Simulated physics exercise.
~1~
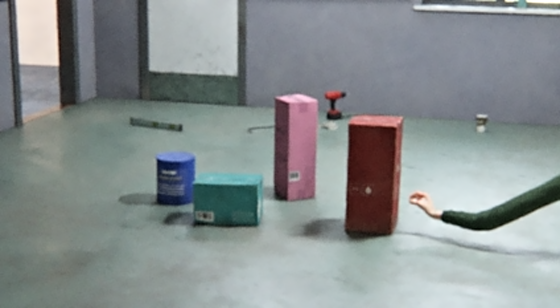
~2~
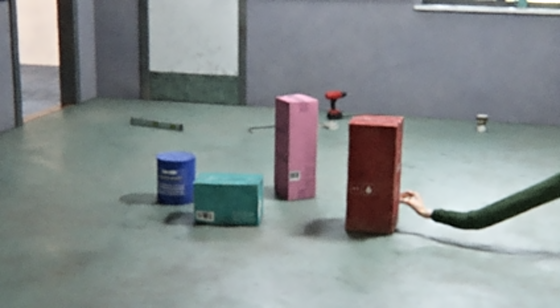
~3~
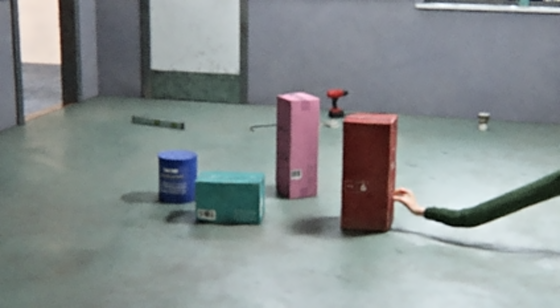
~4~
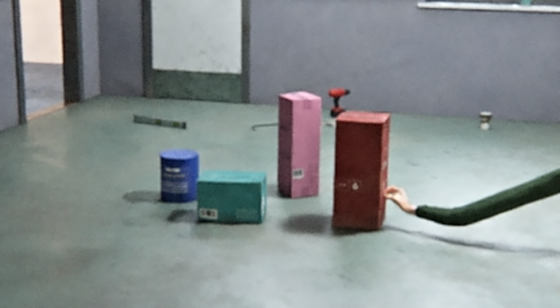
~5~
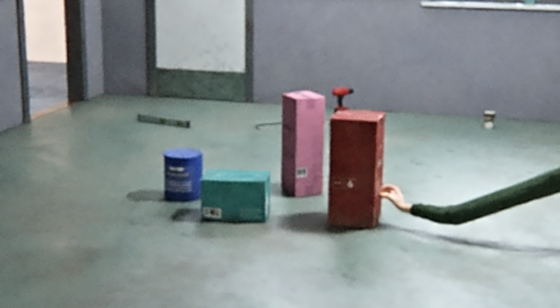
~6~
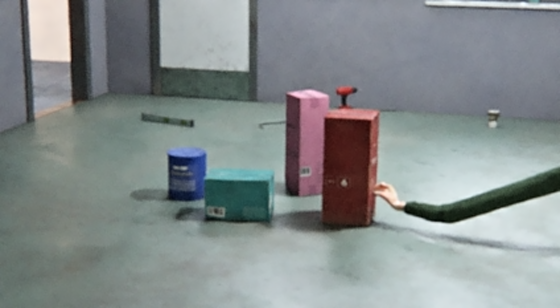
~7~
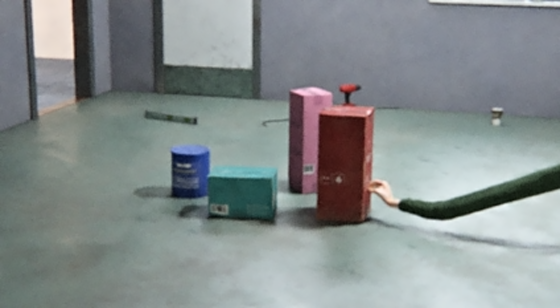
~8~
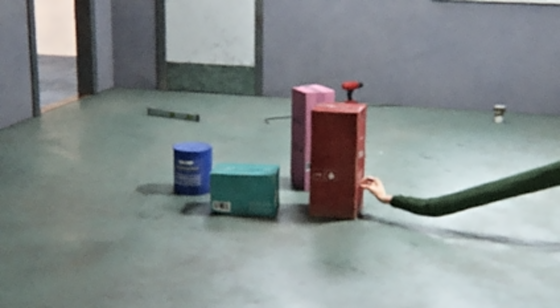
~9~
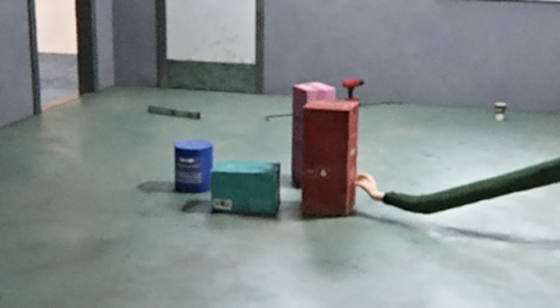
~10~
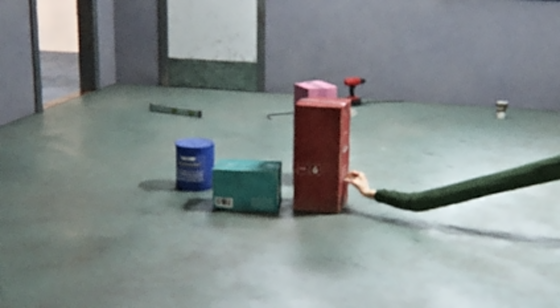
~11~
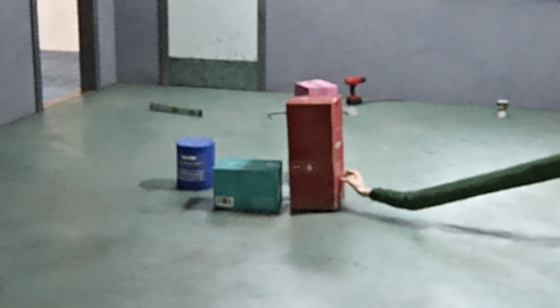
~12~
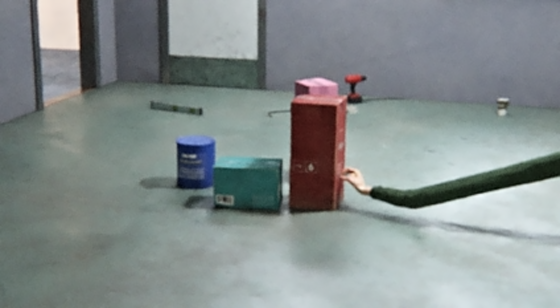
A hand in a green sleeve slowly pushed a tall red box to the left across the floor until it stood upright beside the turquoise parcel, mostly hiding the pink box behind it, while the blue pail and the others stayed put.
